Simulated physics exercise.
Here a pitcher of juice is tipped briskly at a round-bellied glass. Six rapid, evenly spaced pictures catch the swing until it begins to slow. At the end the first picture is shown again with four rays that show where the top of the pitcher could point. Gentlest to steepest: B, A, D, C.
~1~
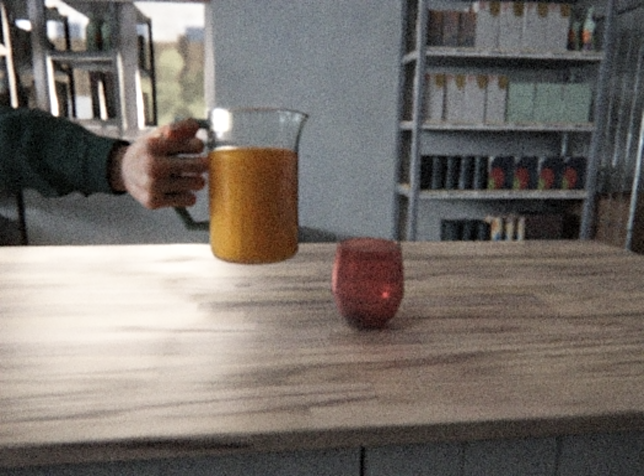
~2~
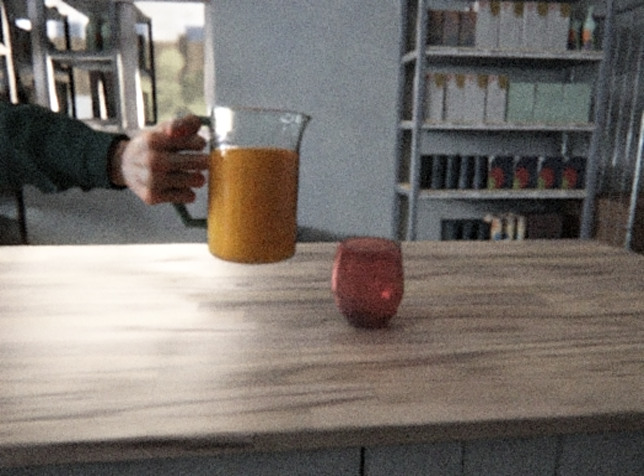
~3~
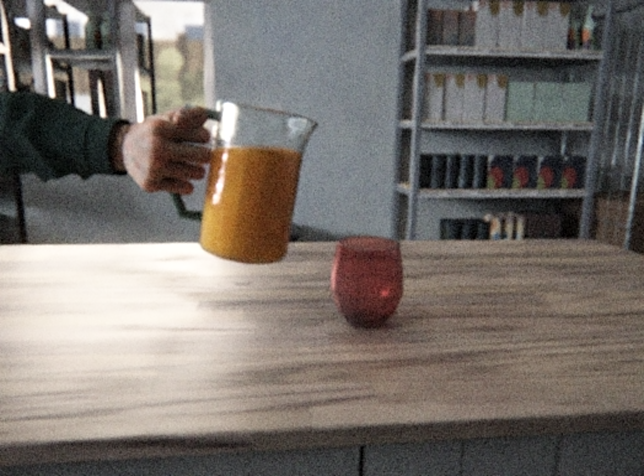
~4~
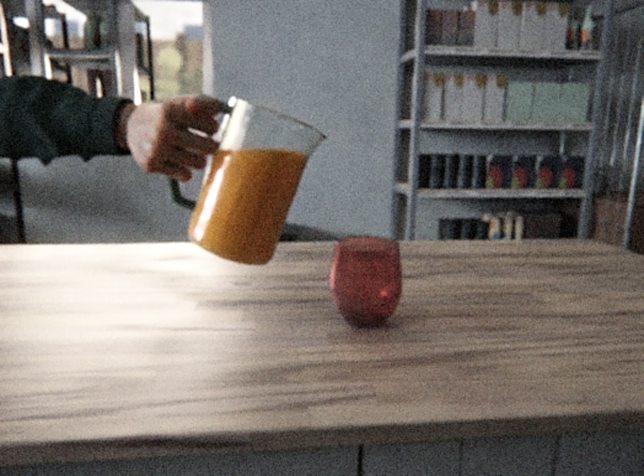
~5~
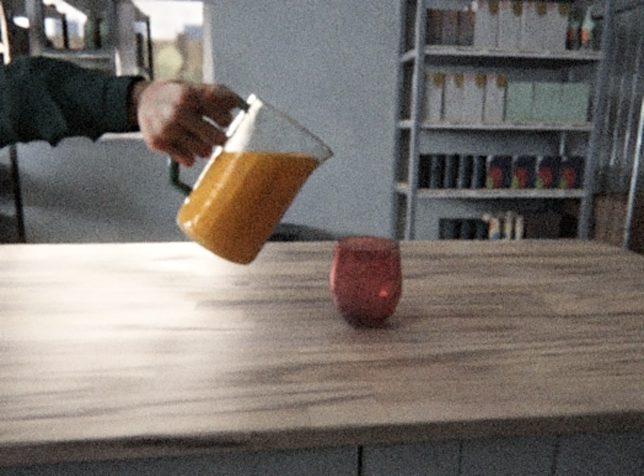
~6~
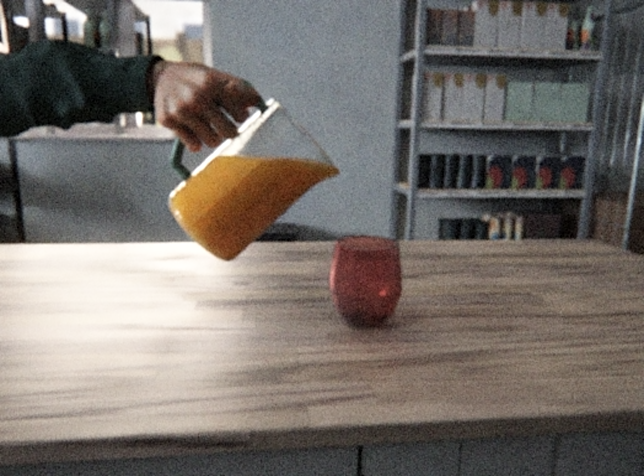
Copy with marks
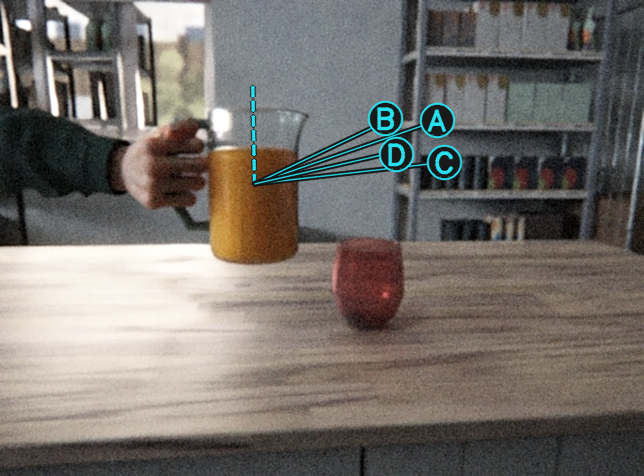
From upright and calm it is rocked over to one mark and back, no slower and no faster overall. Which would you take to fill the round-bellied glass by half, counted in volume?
Best: B.
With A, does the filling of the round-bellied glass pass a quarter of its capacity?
Yes.
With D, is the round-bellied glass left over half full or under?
Over.
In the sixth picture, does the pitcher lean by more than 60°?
No, it does not.
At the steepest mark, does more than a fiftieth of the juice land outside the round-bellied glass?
Yes, it does.
In cyan, A at (421, 126); B at (371, 128); C at (428, 164); D at (379, 155).
With A, the round-bellied glass ends with about 66 % of what it can hold; 5 % of the juice is spilt.
With B, the round-bellied glass ends with about 50 % of what it can hold.
With C, the round-bellied glass ends with about 81 % of what it can hold; 24 % of the juice is spilt.
With D, the round-bellied glass ends with about 74 % of what it can hold; 14 % of the juice is spilt.
